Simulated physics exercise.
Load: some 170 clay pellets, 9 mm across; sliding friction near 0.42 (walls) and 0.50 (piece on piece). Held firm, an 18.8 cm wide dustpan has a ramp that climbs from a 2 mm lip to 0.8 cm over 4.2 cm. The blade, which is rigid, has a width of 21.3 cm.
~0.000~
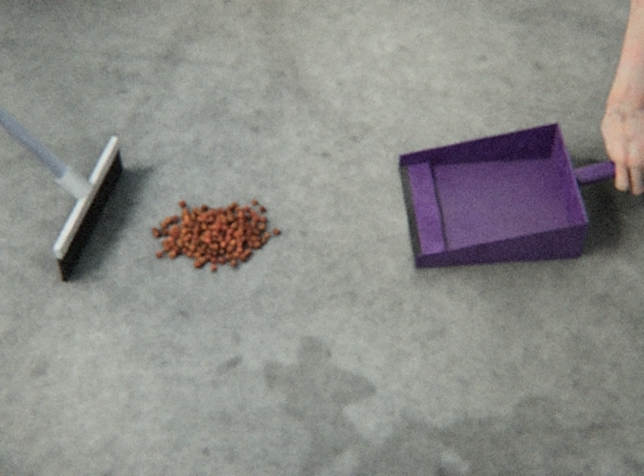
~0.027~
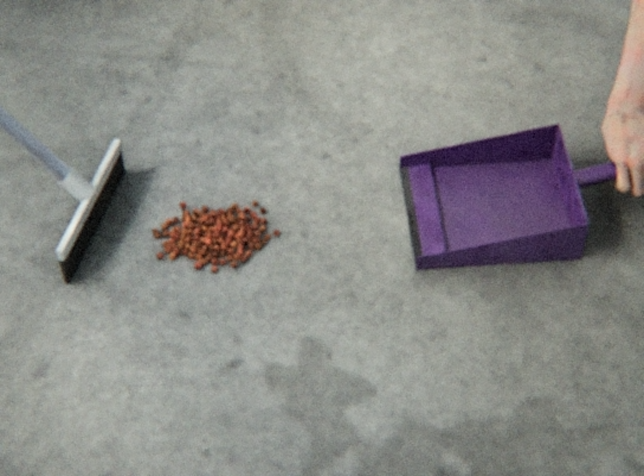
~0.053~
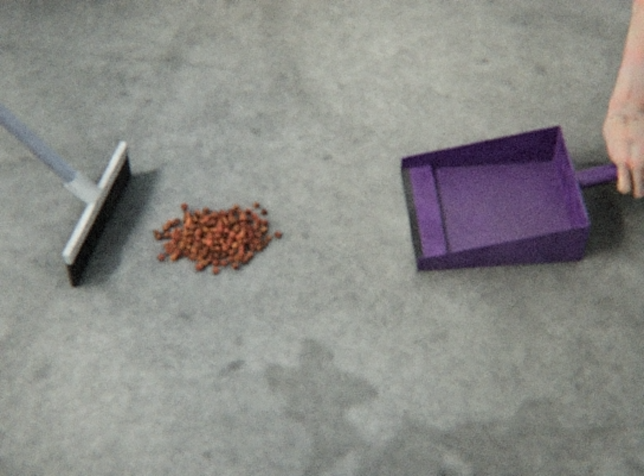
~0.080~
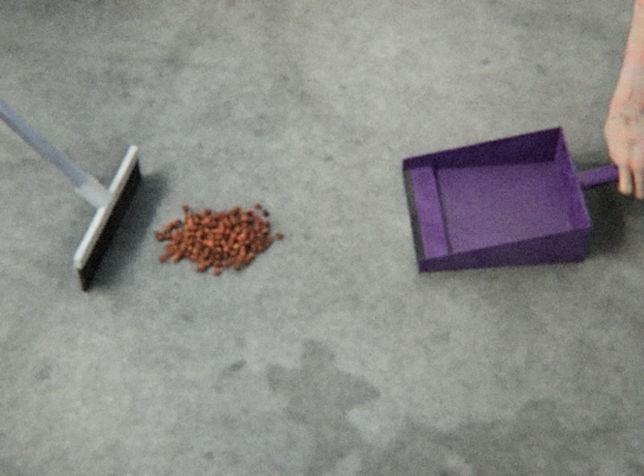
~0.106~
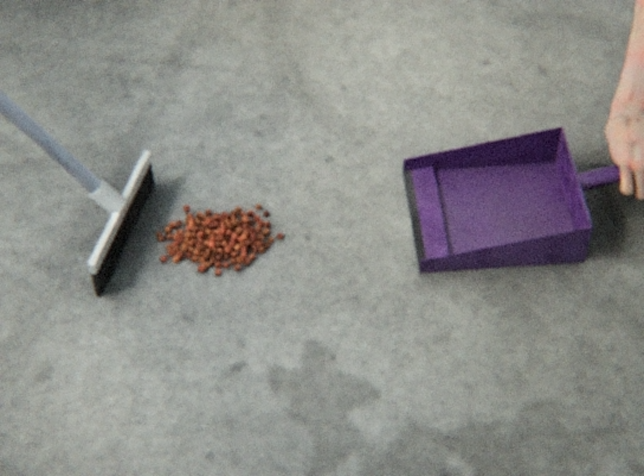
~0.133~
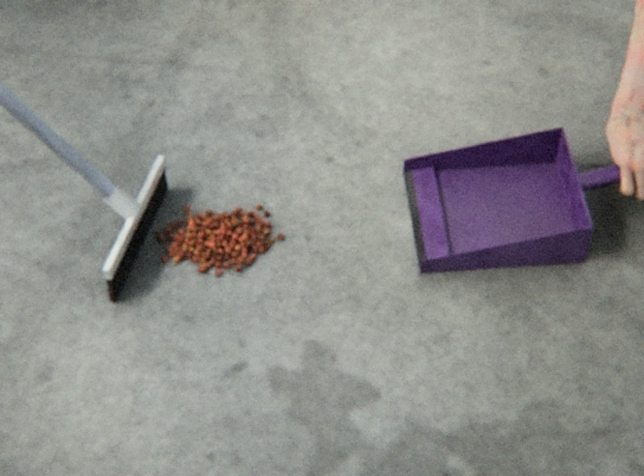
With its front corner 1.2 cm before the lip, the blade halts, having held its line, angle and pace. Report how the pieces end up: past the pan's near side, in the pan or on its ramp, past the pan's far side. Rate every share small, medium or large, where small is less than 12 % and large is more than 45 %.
Ratings - past the pan's near side: Large; in the pan or on its ramp: Small; past the pan's far side: Small.
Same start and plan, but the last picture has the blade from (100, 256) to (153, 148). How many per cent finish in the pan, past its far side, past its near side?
Pan 5 % / far 0 % / near 25 %.
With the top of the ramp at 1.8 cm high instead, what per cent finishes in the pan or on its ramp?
0 %.
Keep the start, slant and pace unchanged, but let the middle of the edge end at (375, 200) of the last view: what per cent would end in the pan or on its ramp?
Some 15 percent.
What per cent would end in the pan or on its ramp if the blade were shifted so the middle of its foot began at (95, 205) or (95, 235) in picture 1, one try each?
Some 10 and 0 per cent.
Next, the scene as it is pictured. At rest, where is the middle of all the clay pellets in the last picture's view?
(441, 310) or so.
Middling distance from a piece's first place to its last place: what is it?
It works out to some 34 cm.
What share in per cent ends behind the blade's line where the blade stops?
Something like 30 per cent, roughly.
Then, at 0.37 s, middle of the blade 21 cm from the lip; 0 % over the lip, far side 0 %, near side 25 %.
After 0.52 s, middle of the blade 10 cm from the lip; 0 % over the lip, far side 0 %, near side 55 %.
After 0.80 s, middle of the blade 5 cm from the lip; 5 % over the lip, far side 0 %, near side 65 %.
In the end, at 1.2 s, near side 65 %, pan 5 %, far side 0 %, in front of the lip or behind the blade 30 %.
